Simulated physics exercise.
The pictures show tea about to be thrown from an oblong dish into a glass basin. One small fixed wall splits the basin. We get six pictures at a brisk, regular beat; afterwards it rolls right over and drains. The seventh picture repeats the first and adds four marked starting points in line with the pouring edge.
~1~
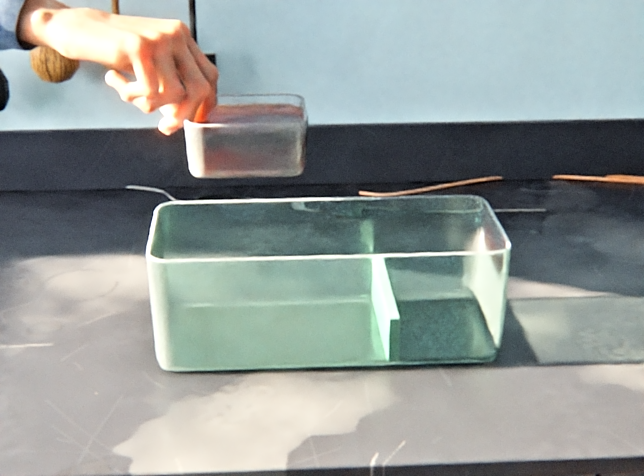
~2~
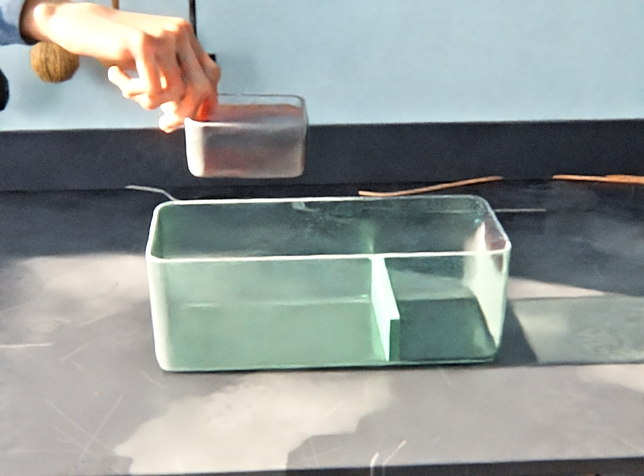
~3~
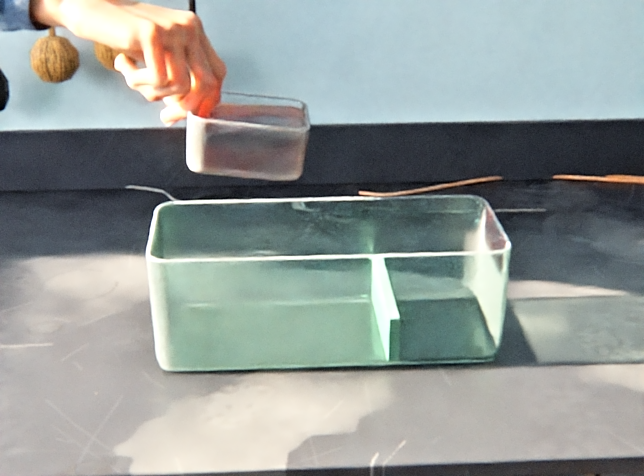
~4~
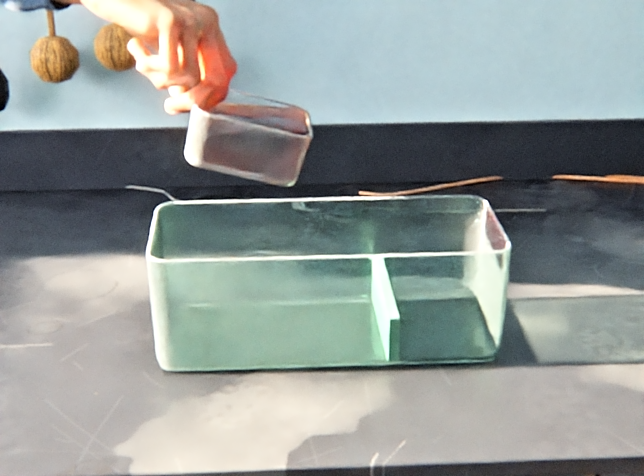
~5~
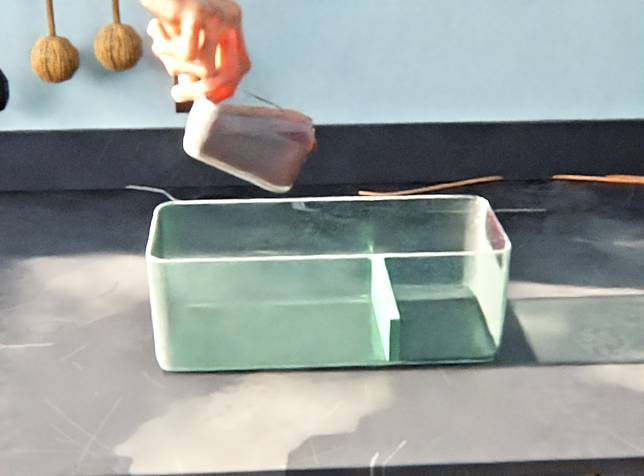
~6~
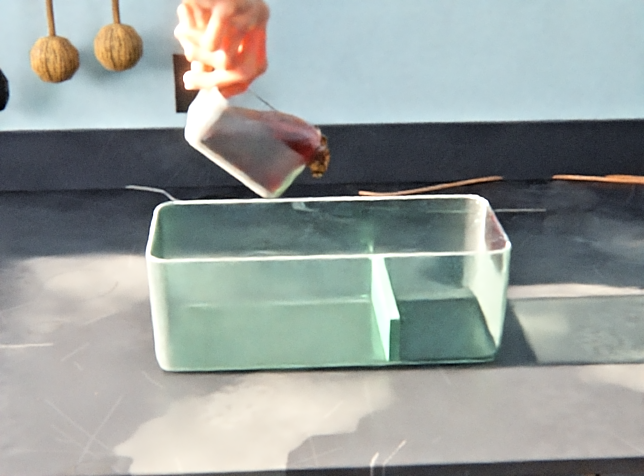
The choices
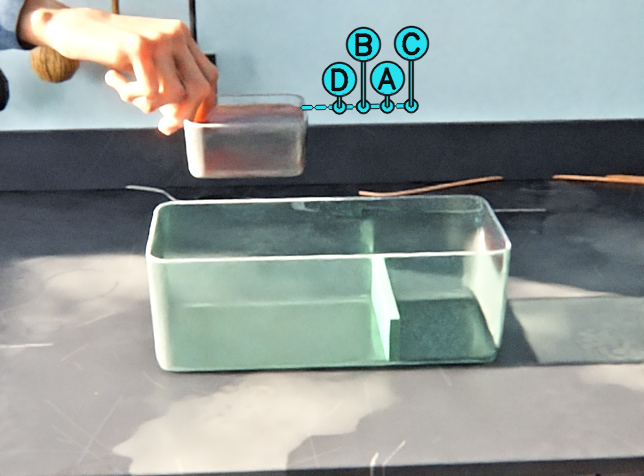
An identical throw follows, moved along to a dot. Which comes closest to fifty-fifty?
Choose D.
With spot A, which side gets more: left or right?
More ends on the right.
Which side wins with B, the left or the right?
The right side.
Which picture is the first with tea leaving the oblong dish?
In picture 5.
On the marked copy, A at (387, 106); B at (363, 106); C at (411, 105); D at (339, 107).
With A, about 18 % ends left of the wall and 81 % right of it.
With B, about 28 % ends left of the wall and 71 % right of it.
With C, about 8 % ends left of the wall and 91 % right of it.
With D, about 46 % ends left of the wall and 53 % right of it.
